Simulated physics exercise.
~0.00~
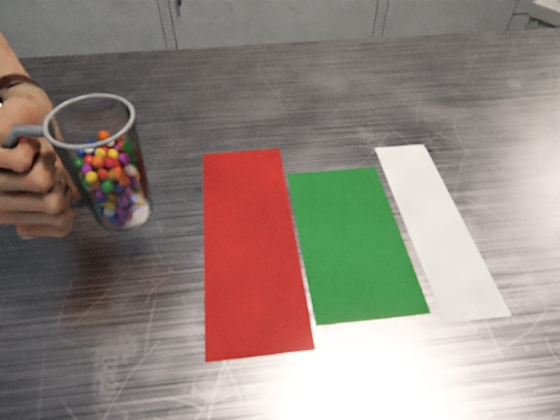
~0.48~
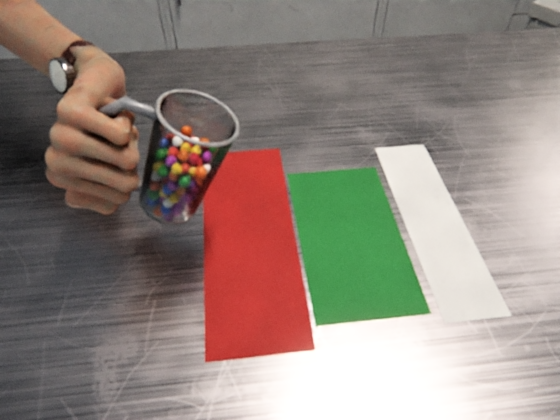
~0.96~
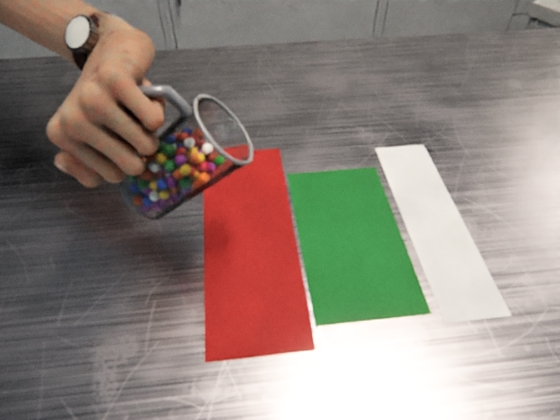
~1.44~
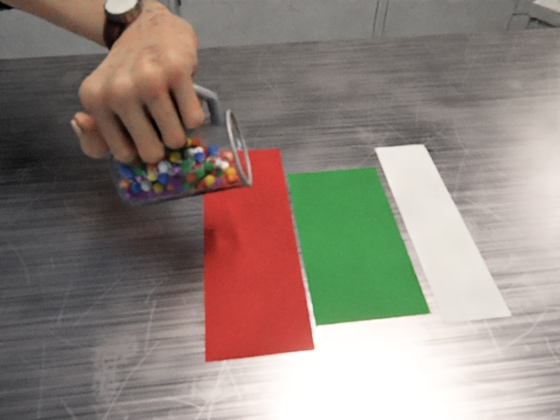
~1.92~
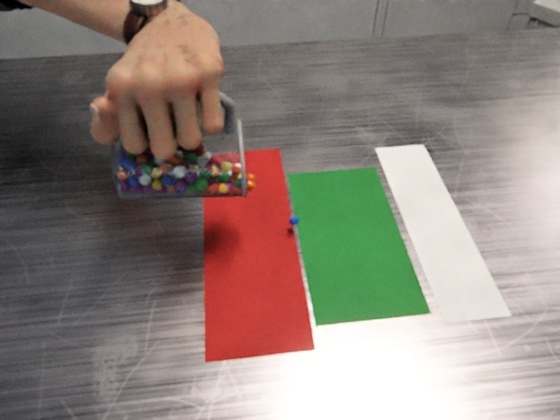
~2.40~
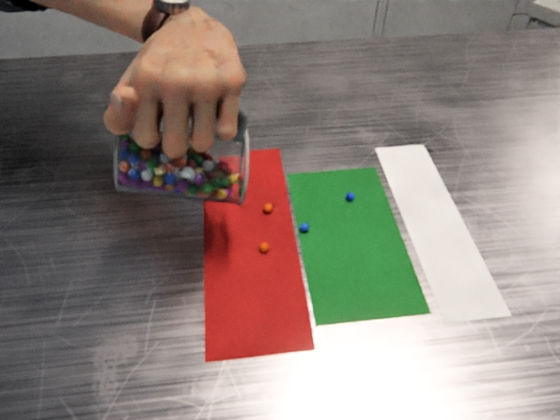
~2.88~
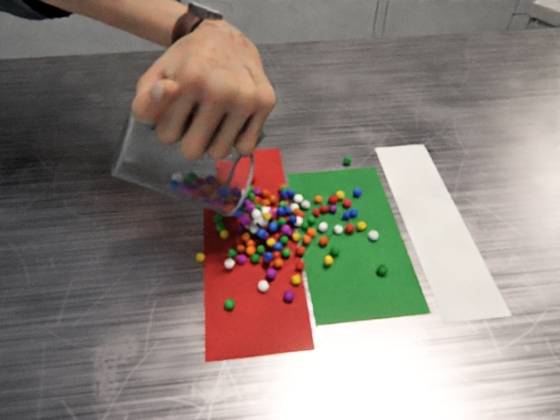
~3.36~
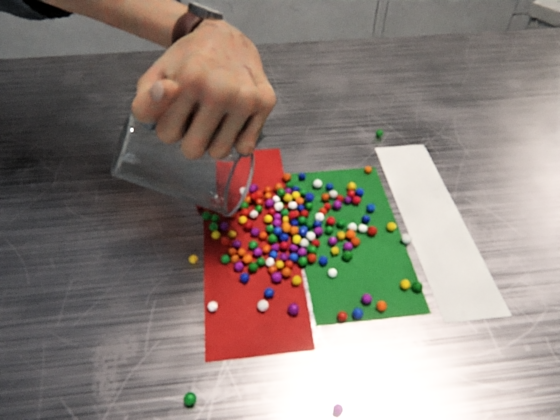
The clip opens on a brushed grey table where a red, a green and a white mat lie side by side, while a hand at the left holds a clear cup of colourful beads upright. The hand carries the cup to the right, toward the red mat, and tips it until it lies on its side. A few beads drop out first, landing on the red and green mats. Tilted further, the cup releases the rest in a rush. The emptied cup stays tipped as beads cover much of the red and green mats, with a few strays on the bare table and the white mat clear.
